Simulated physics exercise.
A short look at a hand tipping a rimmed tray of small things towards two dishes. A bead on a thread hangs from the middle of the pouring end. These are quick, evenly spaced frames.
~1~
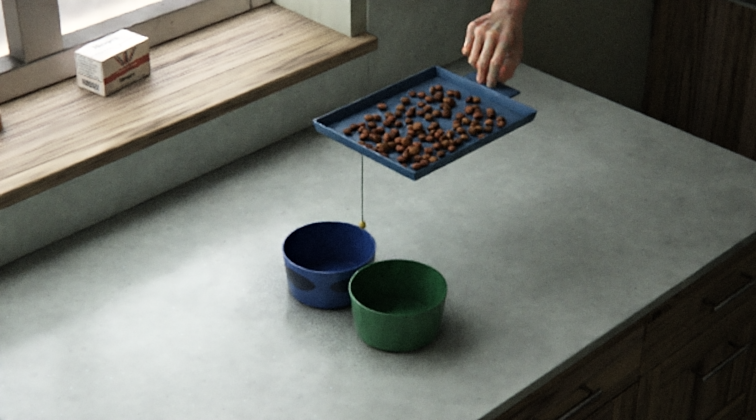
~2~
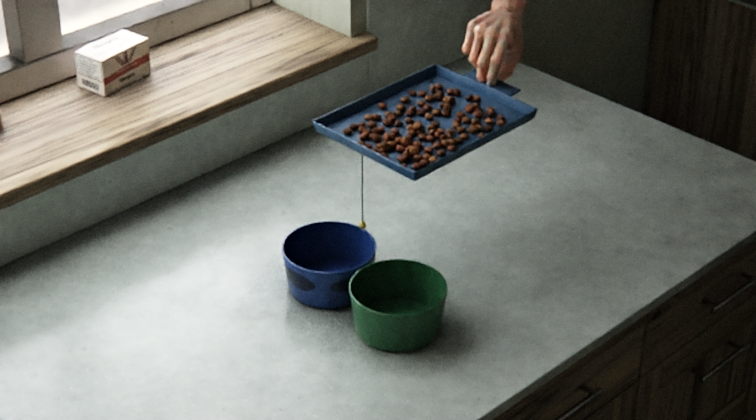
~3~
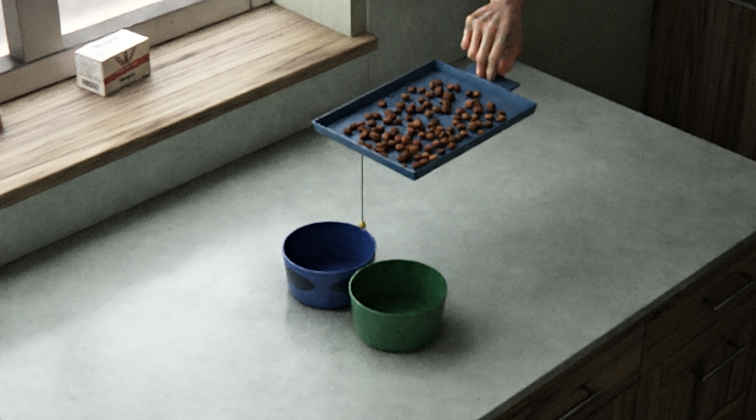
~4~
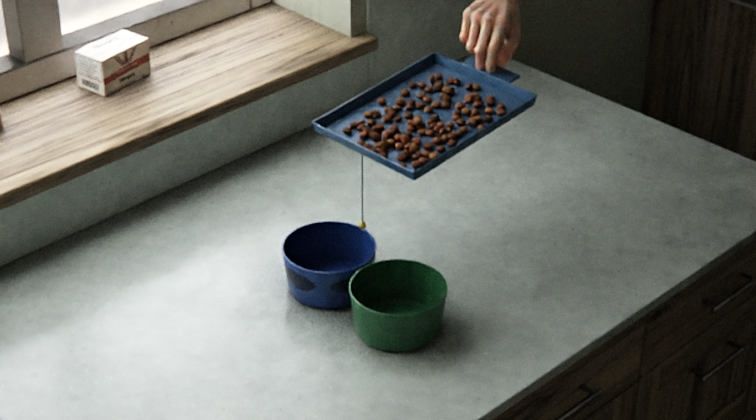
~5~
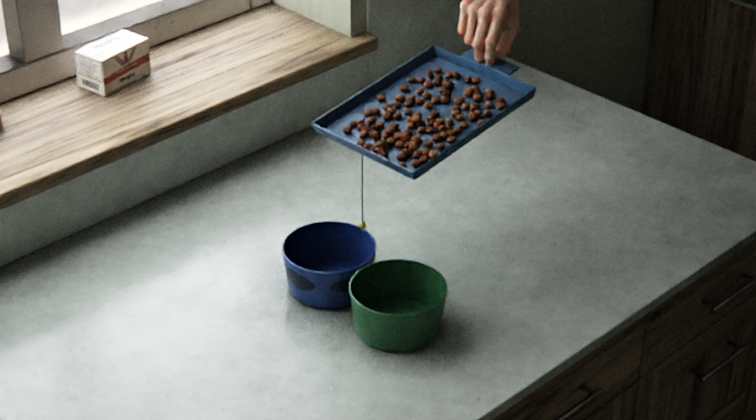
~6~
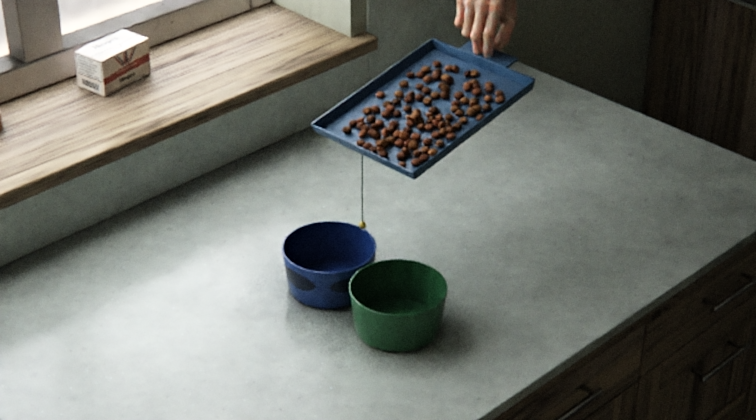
A hand slowly tilts a blue tray of brown pieces above blue and green bowls.
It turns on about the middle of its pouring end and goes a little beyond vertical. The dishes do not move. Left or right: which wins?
Fuller: The left-hand dish.
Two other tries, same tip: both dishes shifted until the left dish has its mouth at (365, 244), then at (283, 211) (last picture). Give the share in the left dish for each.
Near 50 % and 20 %.
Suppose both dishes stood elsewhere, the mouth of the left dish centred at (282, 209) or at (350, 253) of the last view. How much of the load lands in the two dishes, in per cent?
Roughly 90 per cent, and 70 per cent.
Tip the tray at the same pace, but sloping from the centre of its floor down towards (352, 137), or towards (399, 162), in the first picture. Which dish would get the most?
One: The dish on the left. Two: The right one.
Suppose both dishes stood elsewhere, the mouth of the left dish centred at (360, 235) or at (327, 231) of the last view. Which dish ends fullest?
In turn: Left; the left-hand dish.
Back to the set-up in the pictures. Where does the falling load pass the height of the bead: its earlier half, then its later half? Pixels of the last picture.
Early half (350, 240), late half (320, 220).
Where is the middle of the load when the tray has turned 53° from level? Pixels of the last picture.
At about (375, 123).
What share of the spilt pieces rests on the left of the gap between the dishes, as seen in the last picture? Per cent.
Near 100 %.
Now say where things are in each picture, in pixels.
Corners of the pouring end at (317, 121) and (415, 171), level; middle of the load at (421, 132), bits of dog kibble; left dish at (295, 281); right dish at (363, 323); bead on its thread at (362, 225), in the first frame.
Corners of the pouring end at (317, 121) and (415, 171), level; middle of the load at (421, 132), in the second frame.
Corners of the pouring end at (316, 121) and (414, 171), tipped barely, lowest at the left corner; middle of the load at (421, 130), in the third frame.
Corners of the pouring end at (316, 122) and (414, 170), tipped a little, lowest at the left corner; middle of the load at (420, 127), in the fourth frame.
Corners of the pouring end at (315, 123) and (413, 170), tipped a little, lowest at the left corner; middle of the load at (420, 123), in the fifth frame.
Corners of the pouring end at (315, 123) and (413, 170), tipped a little, lowest at the left corner; middle of the load at (419, 121); left dish at (295, 281); right dish at (363, 323), in the sixth frame.
Soon after the last picture, tray tipped steeply; all on the tray.
A little later, tray tipped right over; most on the tray; a stray few in the right dish; a small part in the left dish; a small part in the air.
Later still, tray tipped past a quarter turn; a small part in the right dish; about two thirds in the left dish; about a quarter outside both.
At rest, tray tipped past a quarter turn; a small part in the right dish; about two thirds in the left dish; about a quarter outside both.
